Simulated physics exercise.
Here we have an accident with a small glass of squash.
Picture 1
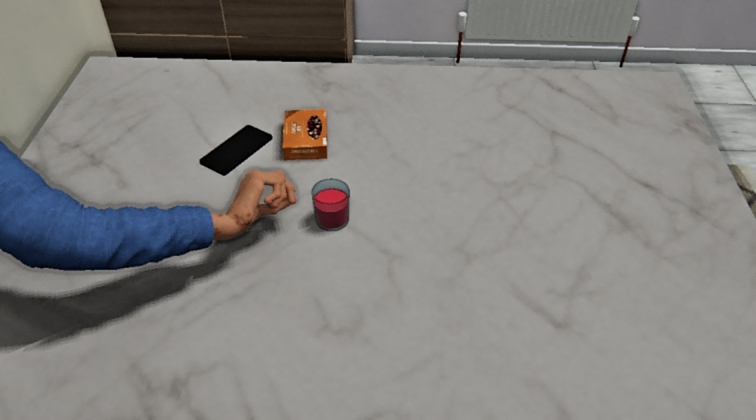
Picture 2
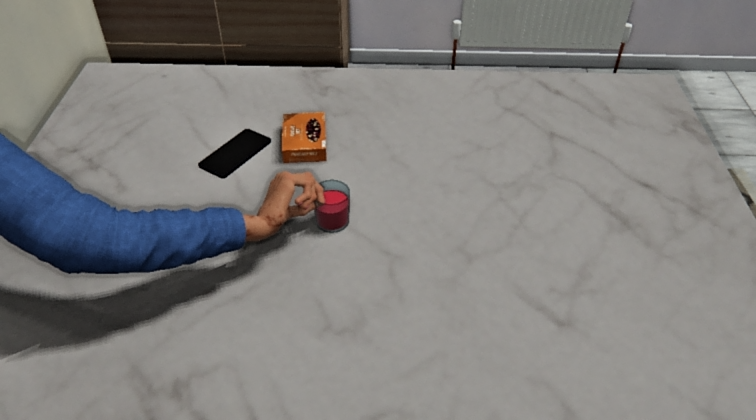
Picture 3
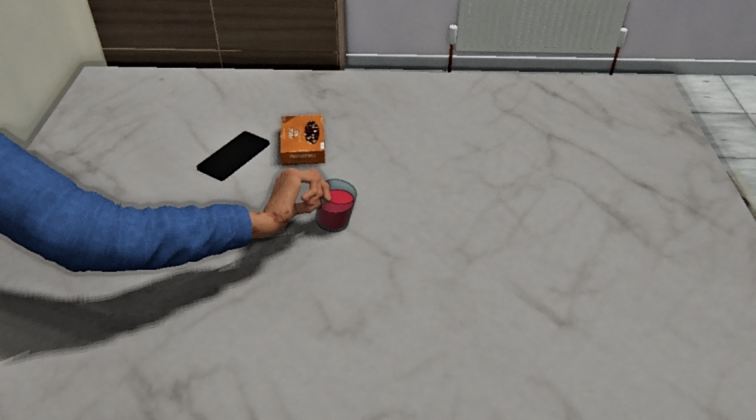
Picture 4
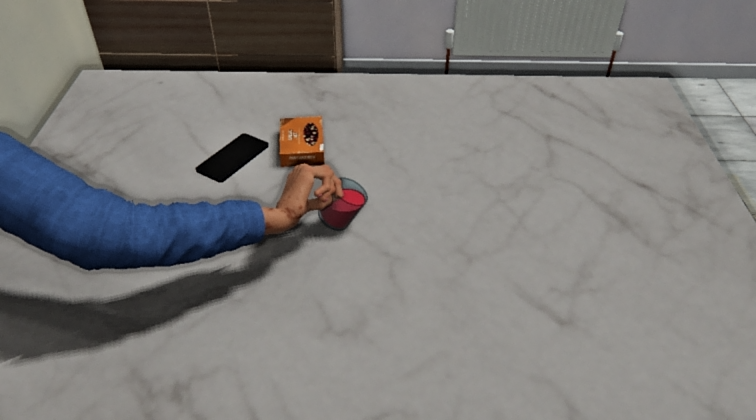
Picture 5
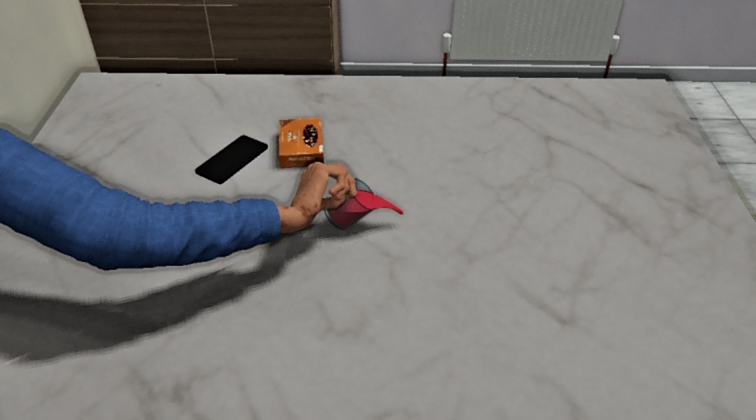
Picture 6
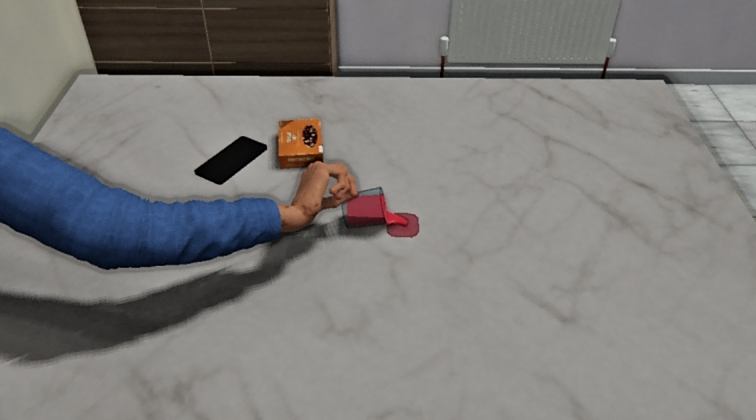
The video shows a blue-sleeved arm reaching from the left across a marble-patterned table, its hand pushing a small glass of red drink to the right until it tips over and liquid pours out, beside a phone and an orange packet.
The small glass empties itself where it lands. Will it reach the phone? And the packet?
The phone stays dry and the packet stays dry.
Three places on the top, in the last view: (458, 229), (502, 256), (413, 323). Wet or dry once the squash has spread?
In turn: Soaked, in the puddle, untouched.
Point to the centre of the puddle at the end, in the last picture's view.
At about (519, 223).
Shortly, the puddle covers about as much as a plate; the phone is still dry; the packet is still dry.
Then, the puddle covers about as much as a tray; the phone is still dry; the packet is still dry.
At the finish, the puddle covers about as much as a tray; the phone is still dry; the packet is still dry.
